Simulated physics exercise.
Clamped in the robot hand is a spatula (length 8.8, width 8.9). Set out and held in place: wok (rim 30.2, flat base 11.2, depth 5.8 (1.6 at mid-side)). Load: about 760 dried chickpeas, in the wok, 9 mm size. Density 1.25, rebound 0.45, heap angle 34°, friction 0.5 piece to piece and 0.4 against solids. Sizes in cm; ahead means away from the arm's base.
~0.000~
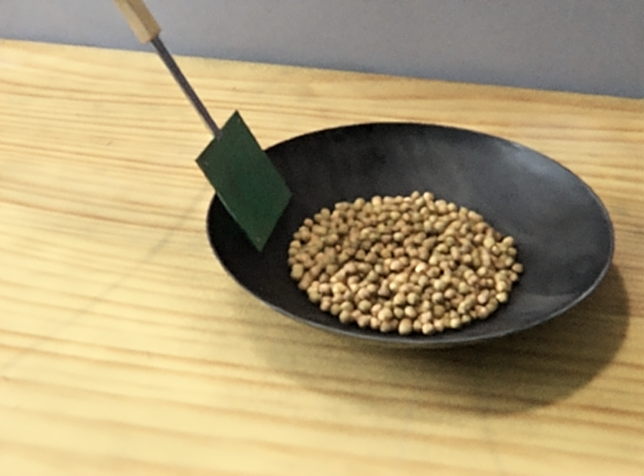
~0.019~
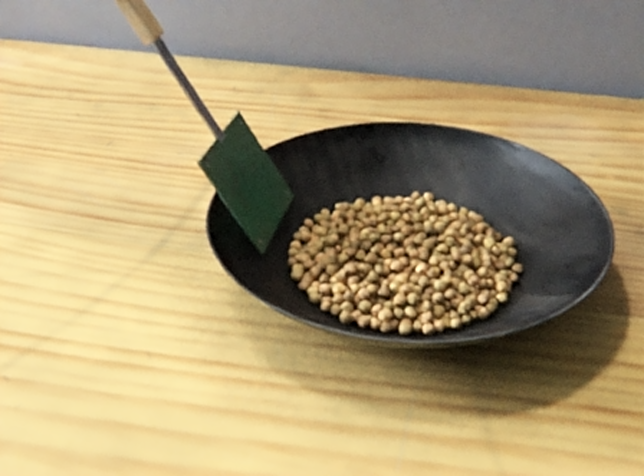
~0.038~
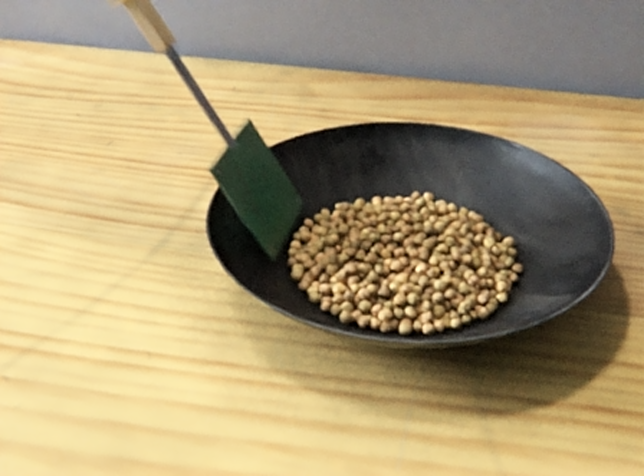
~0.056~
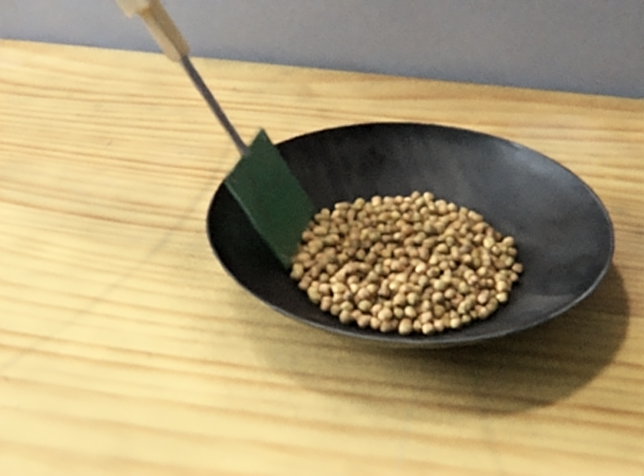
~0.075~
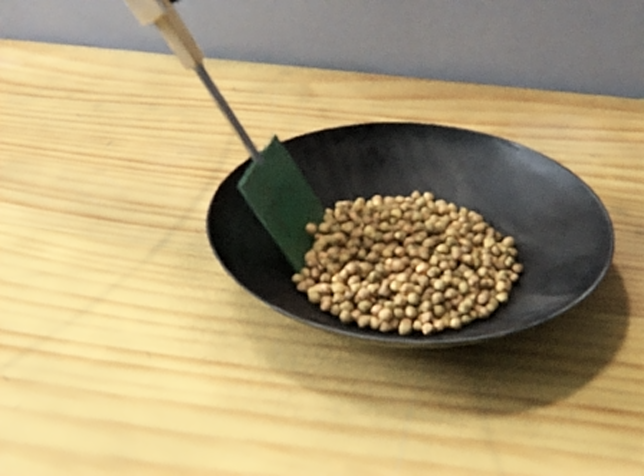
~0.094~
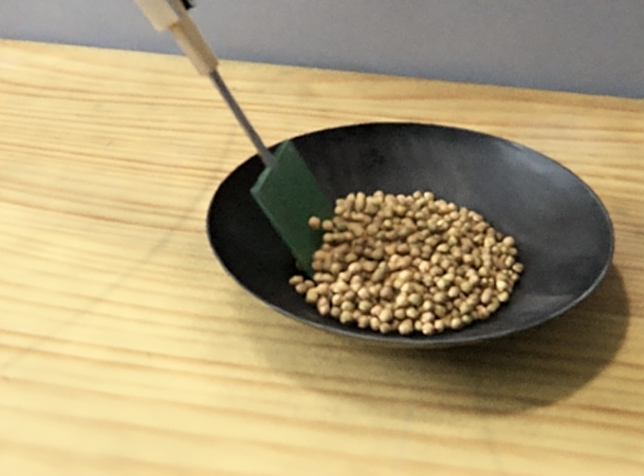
Robot arm lowering a green spatula down the left side of a black wok and nudging the edge of the chickpeas.
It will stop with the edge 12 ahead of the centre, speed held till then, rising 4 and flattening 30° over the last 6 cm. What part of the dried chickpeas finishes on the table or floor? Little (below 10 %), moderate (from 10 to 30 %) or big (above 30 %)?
Share on the table or floor: Moderate (from 10 to 30 %).
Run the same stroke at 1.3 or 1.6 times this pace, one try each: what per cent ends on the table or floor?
About 30 and 30 per cent.
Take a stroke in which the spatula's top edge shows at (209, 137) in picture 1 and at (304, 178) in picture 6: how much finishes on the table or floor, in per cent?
Some 35 per cent.
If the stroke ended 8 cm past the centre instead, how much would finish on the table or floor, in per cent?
It would be near 0 per cent.
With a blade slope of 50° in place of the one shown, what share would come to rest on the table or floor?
It would be near 20 per cent.
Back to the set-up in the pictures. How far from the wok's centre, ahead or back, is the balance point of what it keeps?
Roughly 4.5 cm ahead.
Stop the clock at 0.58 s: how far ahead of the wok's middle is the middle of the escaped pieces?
Some 22 cm.
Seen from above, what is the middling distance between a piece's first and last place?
Roughly 5 cm.
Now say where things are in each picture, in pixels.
The first frame shows spatula top edge at (216, 133), sloping 59°; upper third of the load around (403, 251), from x 295 to 520, top at y 195; 764 in the wok.
The second frame shows spatula top edge at (219, 135), sloping 59°; upper third of the load around (403, 251), from x 295 to 520, top at y 195.
The third frame shows spatula top edge at (230, 142), sloping 59°; upper third of the load around (403, 251), from x 295 to 520, top at y 195.
The fourth frame shows spatula top edge at (244, 151), sloping 59°; upper third of the load around (403, 252), from x 295 to 520, top at y 195.
The fifth frame shows spatula top edge at (258, 158), sloping 59°; upper third of the load around (402, 250), from x 295 to 520, top at y 195.
The sixth frame shows spatula top edge at (271, 164), sloping 59°; upper third of the load around (404, 250), from x 295 to 520, top at y 195; 764 in the wok.
By 0.21 s, sloping 59°, highest piece 4 above the table; 764 in the wok.
By 0.33 s, sloping 52°, highest piece 6 above the table; 764 in the wok.
By 0.58 s, sloping 29°, highest piece 7 above the table; 635 in the wok, 97 on the table or floor, 32 on the blade or in flight.
By 1.63 s, sloping 29°, highest piece 7 above the table; 635 in the wok, 129 on the table or floor.
Final count, 635 in the wok, 129 on the table or floor. That is 17 % on the table or floor.
